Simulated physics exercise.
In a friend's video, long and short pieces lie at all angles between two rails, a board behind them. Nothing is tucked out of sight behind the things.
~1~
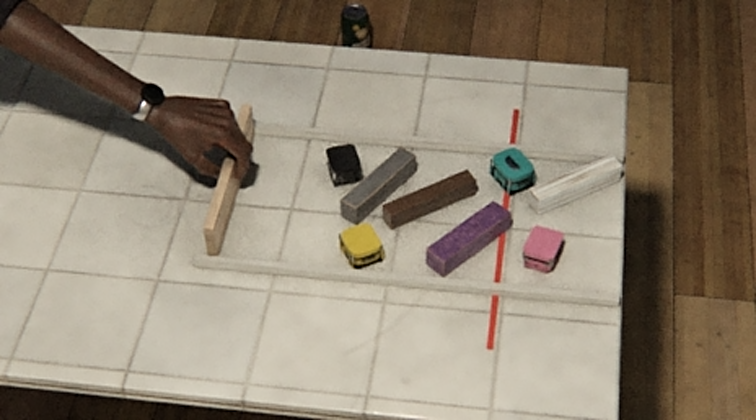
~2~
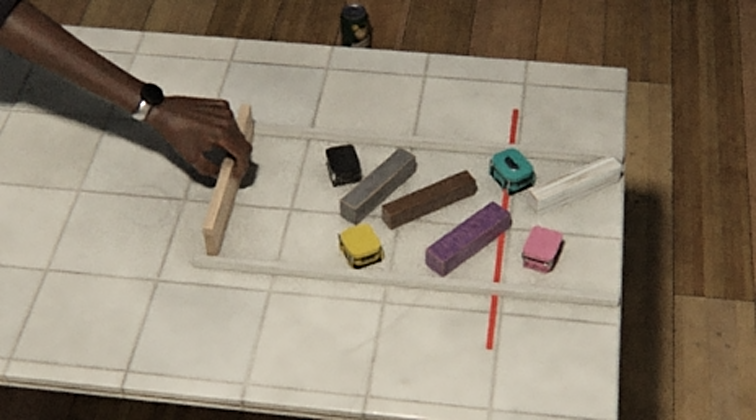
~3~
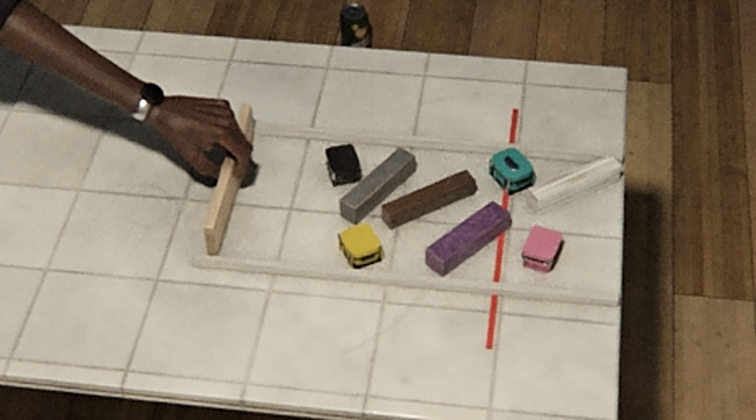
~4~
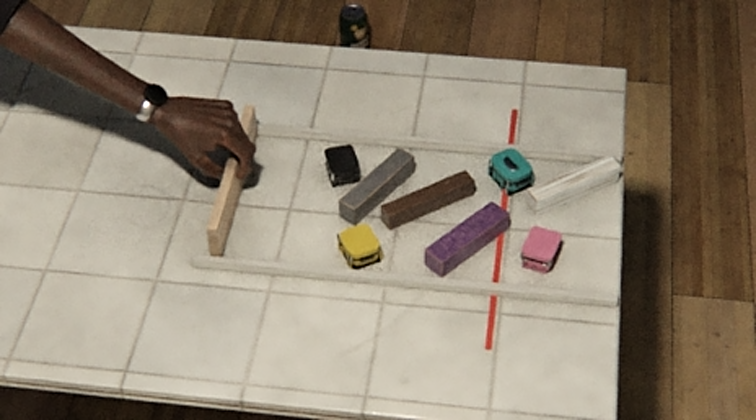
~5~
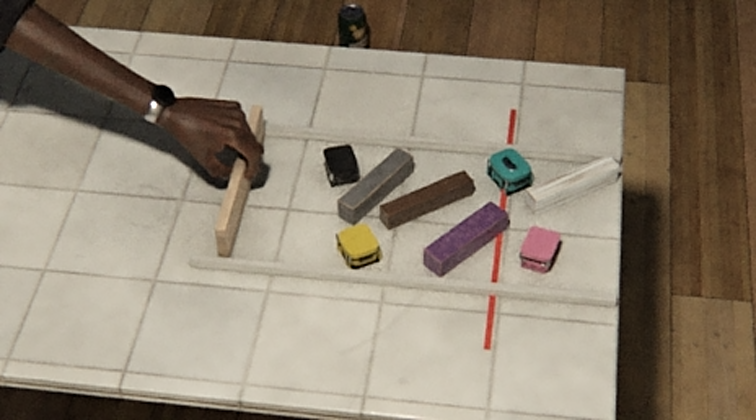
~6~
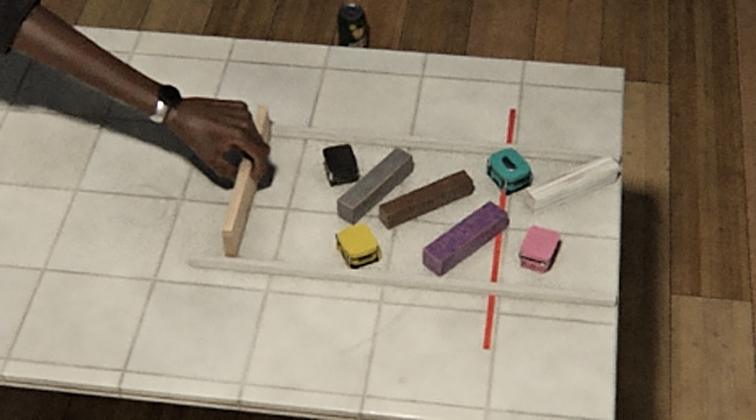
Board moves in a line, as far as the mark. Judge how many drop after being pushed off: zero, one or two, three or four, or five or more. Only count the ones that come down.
Number dropping: Zero.
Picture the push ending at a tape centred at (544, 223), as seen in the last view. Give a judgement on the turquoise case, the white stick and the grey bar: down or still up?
Turquoise case - stays in place, white stick - goes down, grey bar - stays in place.
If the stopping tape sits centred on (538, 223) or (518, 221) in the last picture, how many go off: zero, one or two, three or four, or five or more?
1 or 2; none at all.
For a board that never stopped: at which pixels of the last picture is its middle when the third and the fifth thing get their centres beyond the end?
At (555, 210) for the third, at (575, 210) for the fifth.
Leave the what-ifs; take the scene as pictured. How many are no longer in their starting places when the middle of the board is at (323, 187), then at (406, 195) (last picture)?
So far 1, and 5 at the second.
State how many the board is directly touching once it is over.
In total, 3.
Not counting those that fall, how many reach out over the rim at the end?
The count would be 1.
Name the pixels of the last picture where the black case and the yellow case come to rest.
The black case at (519, 182), the yellow case at (511, 269).
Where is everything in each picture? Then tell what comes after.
White stick (575, 184); pink case (543, 250); turquoise case (513, 172); board (230, 179); tape (504, 219), in the first frame.
Pink case (542, 250); board (230, 179), in the second frame.
Turquoise case (512, 171); purple bar (468, 238), in the third frame.
White stick (574, 185); yellow case (360, 248), in the fourth frame.
Pink case (540, 250); black case (341, 166), in the fifth frame.
White stick (572, 185); pink case (539, 250); turquoise case (509, 172); board (248, 181); tape (501, 219), in the sixth frame.
Soon after, none off yet; white stick at rest near (572, 185); pink case at rest near (539, 250); turquoise case at rest near (509, 172).
Then, none off yet; white stick at rest near (572, 185); pink case at rest near (539, 250); turquoise case moving near (514, 170).
At rest, the number that fall off is zero.
